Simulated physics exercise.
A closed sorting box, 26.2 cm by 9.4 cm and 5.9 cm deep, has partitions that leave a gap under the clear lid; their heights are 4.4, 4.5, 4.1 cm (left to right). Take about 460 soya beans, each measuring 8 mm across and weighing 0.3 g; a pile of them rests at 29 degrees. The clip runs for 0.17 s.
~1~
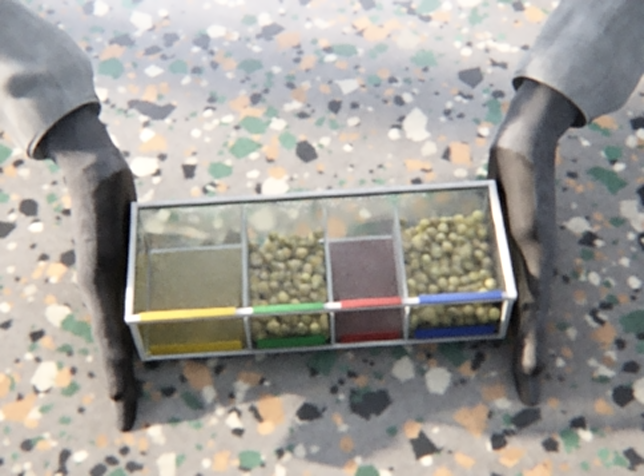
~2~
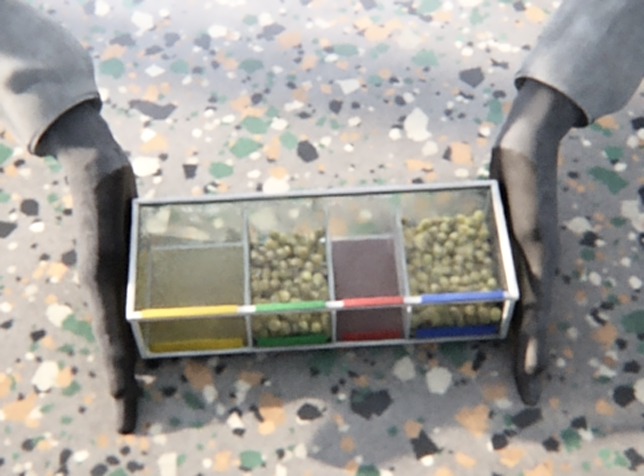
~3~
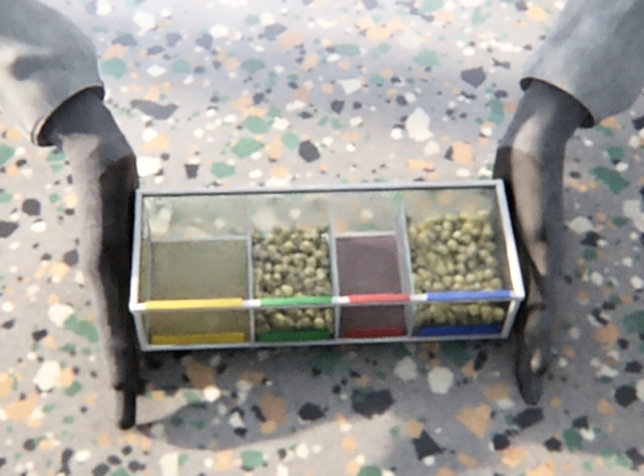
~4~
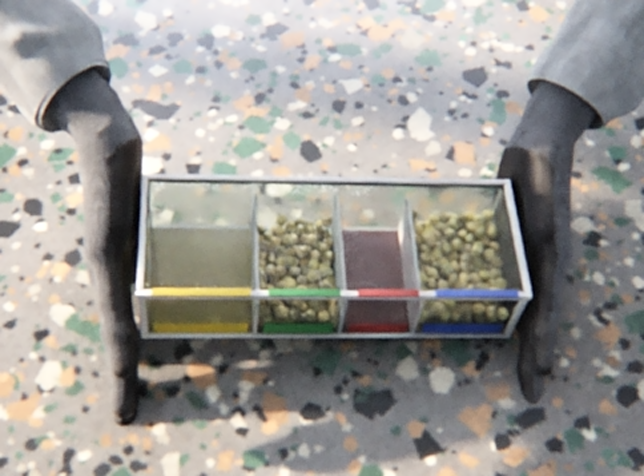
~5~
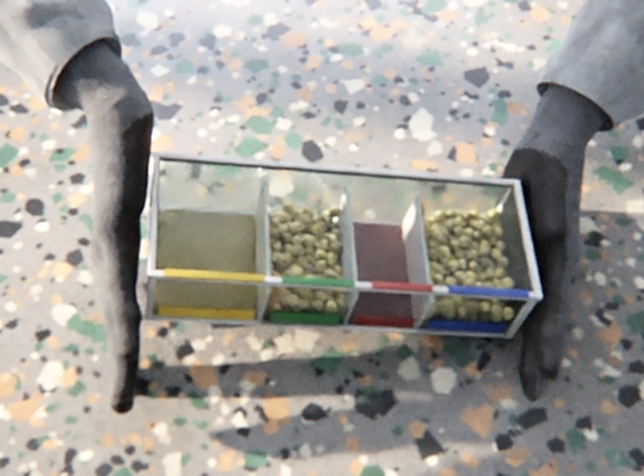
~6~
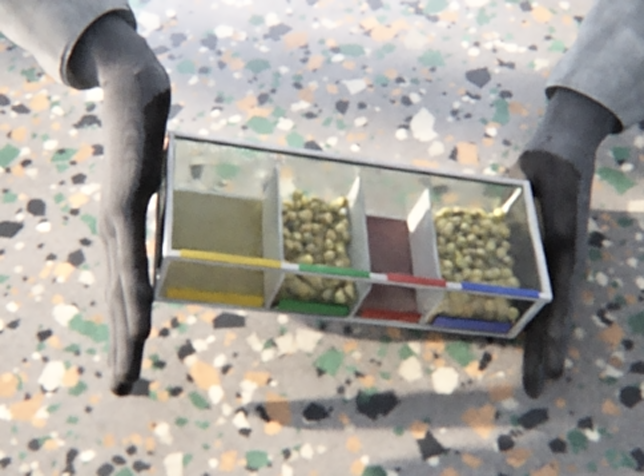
The video shows two gloved hands holding a clear, divided box with small greenish beans in the green and blue sections, then gradually tilting it so the left end rises while the beans remain in their sections.
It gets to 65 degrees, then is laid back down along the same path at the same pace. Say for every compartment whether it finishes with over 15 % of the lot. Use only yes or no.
Red compartment: No; blue compartment: Yes; green compartment: Yes; yellow compartment: No.
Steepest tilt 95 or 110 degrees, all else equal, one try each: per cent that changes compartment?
First try: Around 5 %; second try: Around 10 %.
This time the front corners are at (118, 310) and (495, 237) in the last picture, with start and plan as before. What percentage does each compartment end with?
Red 10 %, blue 50 %, green 35 %, yellow 0 %.
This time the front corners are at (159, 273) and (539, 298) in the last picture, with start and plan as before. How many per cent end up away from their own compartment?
Then roughly 0 per cent.
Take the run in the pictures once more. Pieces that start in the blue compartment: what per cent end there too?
Some 100 percent.
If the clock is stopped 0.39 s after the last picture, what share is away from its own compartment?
Estimate: Some 0 %.
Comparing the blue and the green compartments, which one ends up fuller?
The blue one.
Then, 0.39 s after the last picture, tilt 64 degrees; blue 65 %, green 35 %.
Then, 0.65 s after the last picture, tilt 25 degrees; red 5 %, blue 65 %, green 30 %.
Then, 1.01 s after the last picture, tilt 0 degrees; red 5 %, blue 65 %, green 30 %.
In the end, red 5 %, blue 65 %, green 30 %, yellow 0 %.
